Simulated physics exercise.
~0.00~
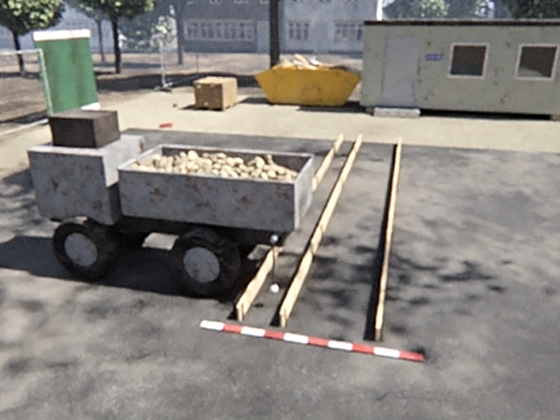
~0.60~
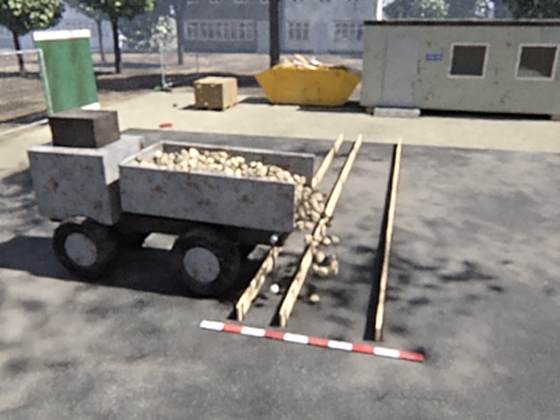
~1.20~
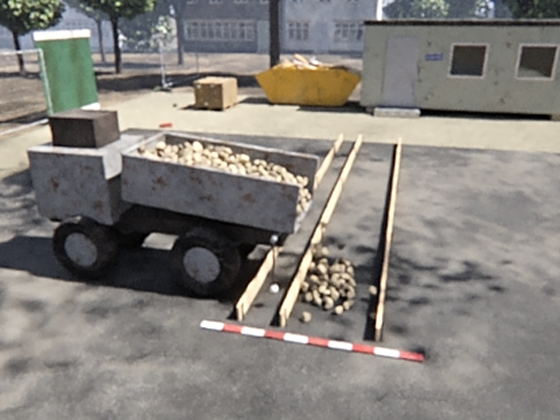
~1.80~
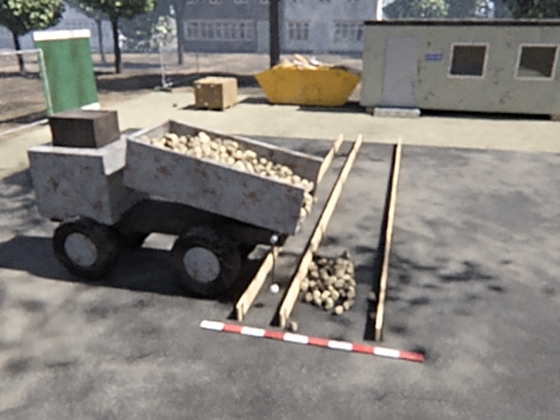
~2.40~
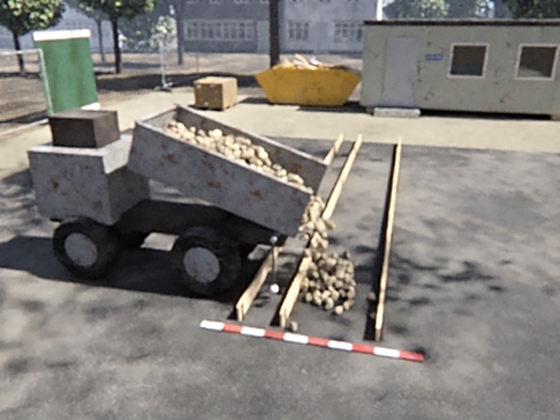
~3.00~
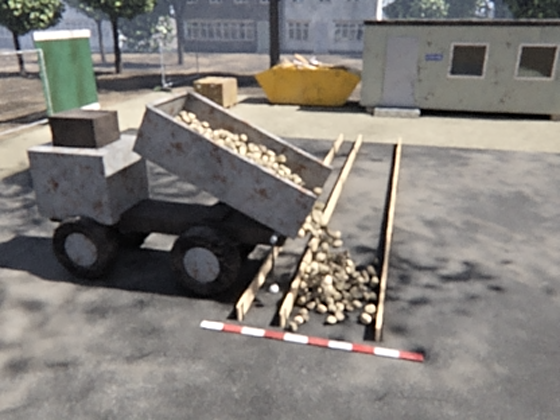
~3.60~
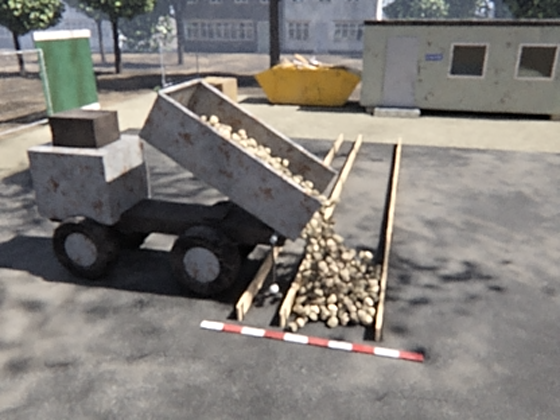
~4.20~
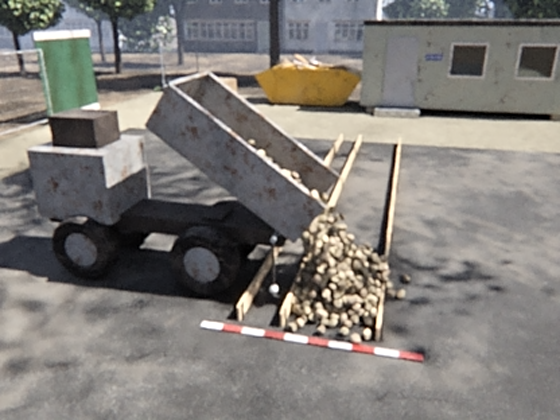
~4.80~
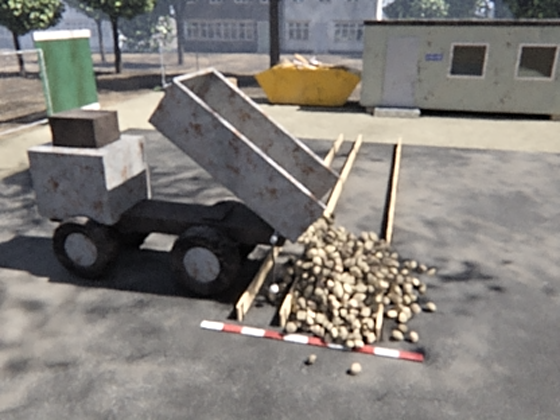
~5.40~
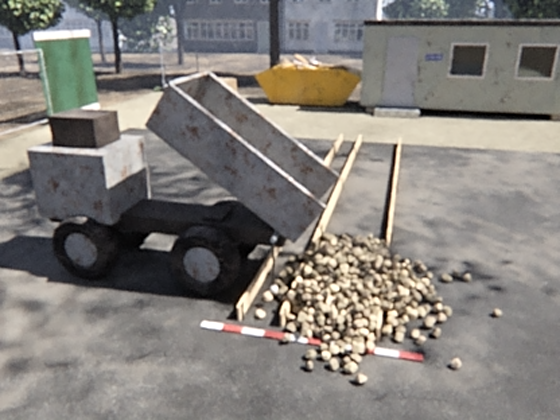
Paved yard with a grey tipping trailer raising its bed, spilling pale stones between wooden planks until empty beside a spreading heap.
